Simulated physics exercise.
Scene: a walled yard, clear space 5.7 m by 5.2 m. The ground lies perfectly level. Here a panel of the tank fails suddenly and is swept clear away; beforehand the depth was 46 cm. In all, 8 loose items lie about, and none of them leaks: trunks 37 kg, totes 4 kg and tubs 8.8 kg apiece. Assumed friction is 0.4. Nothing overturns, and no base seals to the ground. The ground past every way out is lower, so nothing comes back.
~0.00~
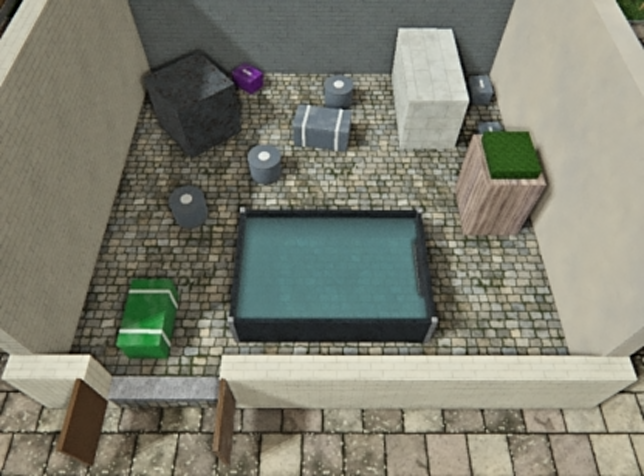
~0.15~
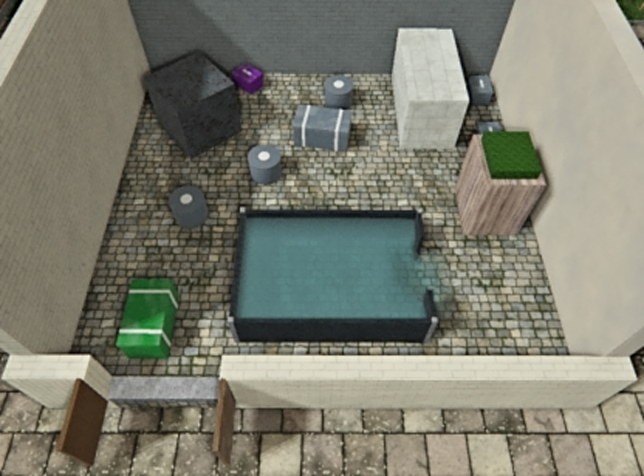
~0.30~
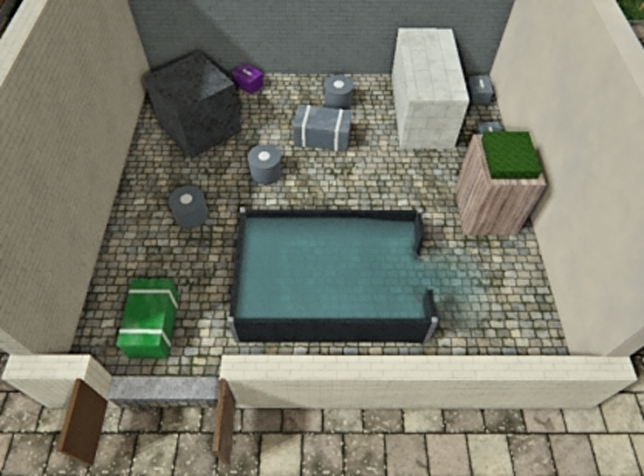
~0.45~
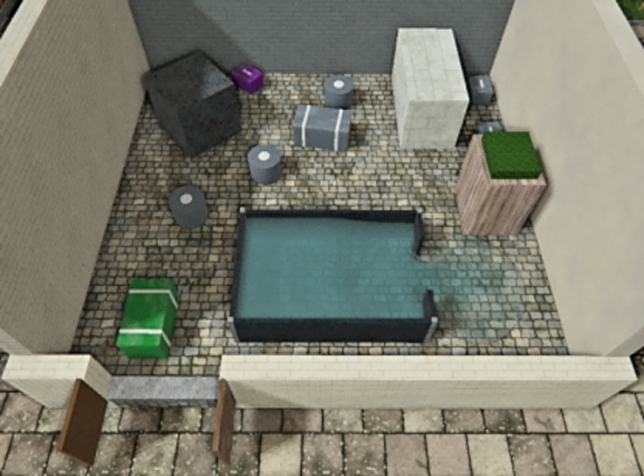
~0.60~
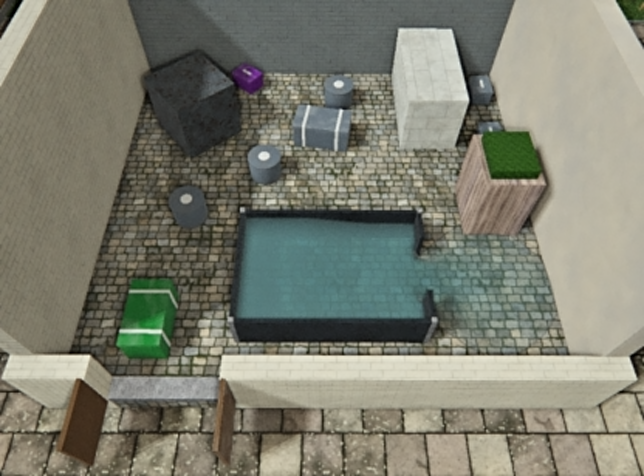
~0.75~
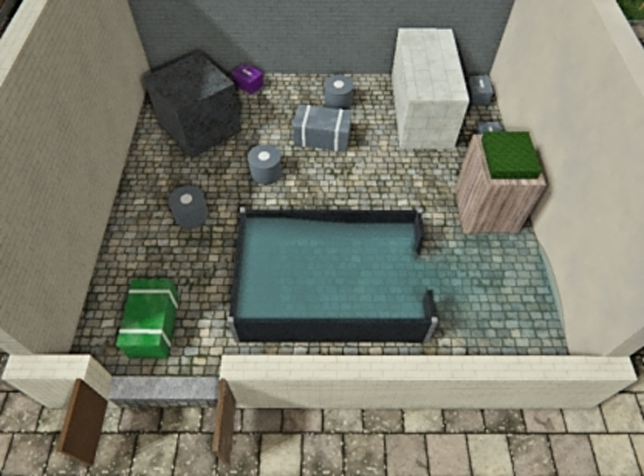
Walled cobbled yard with a dark-sided tank opening on its right side, water spreading across the paving while scattered boxes stay still.
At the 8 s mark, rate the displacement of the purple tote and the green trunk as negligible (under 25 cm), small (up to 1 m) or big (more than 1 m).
Purple tote - negligible, green trunk - negligible.
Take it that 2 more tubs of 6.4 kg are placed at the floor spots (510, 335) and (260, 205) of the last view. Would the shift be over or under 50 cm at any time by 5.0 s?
Lab note - in order: Above threshold / below threshold.
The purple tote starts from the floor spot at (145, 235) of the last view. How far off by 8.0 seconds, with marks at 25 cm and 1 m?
Short answer: It hardly moves.
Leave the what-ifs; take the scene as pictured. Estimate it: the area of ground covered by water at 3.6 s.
My estimate is roughly 11.5 m2.
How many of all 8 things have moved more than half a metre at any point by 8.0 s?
Answer: 1.
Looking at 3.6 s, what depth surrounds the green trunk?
Near 0 cm deep.
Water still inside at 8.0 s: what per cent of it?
About 94 per cent.
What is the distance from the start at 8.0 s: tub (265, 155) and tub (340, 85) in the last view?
Taking them in turn, the shifts are 0 cm and 0 cm.
After 1.6 s the purple tote is near (247, 73), 0.0 m from its start, aground; the green trunk is near (145, 311), 0.0 m from its start, aground; 0 of 8 are out; 0 afloat.
After 3.6 s the purple tote is near (247, 73), 0.0 m from its start, aground; the green trunk is near (145, 311), 0.0 m from its start, aground; 0 of 8 are out; 2 afloat.
After 5.6 s the purple tote is near (247, 73), 0.0 m from its start, aground; the green trunk is near (145, 311), 0.0 m from its start, aground; 0 of 8 are out; 2 afloat.
After 8.0 s the purple tote is near (247, 73), 0.0 m from its start, aground; the green trunk is near (145, 311), 0.0 m from its start, aground; 0 of 8 are out; 2 afloat.
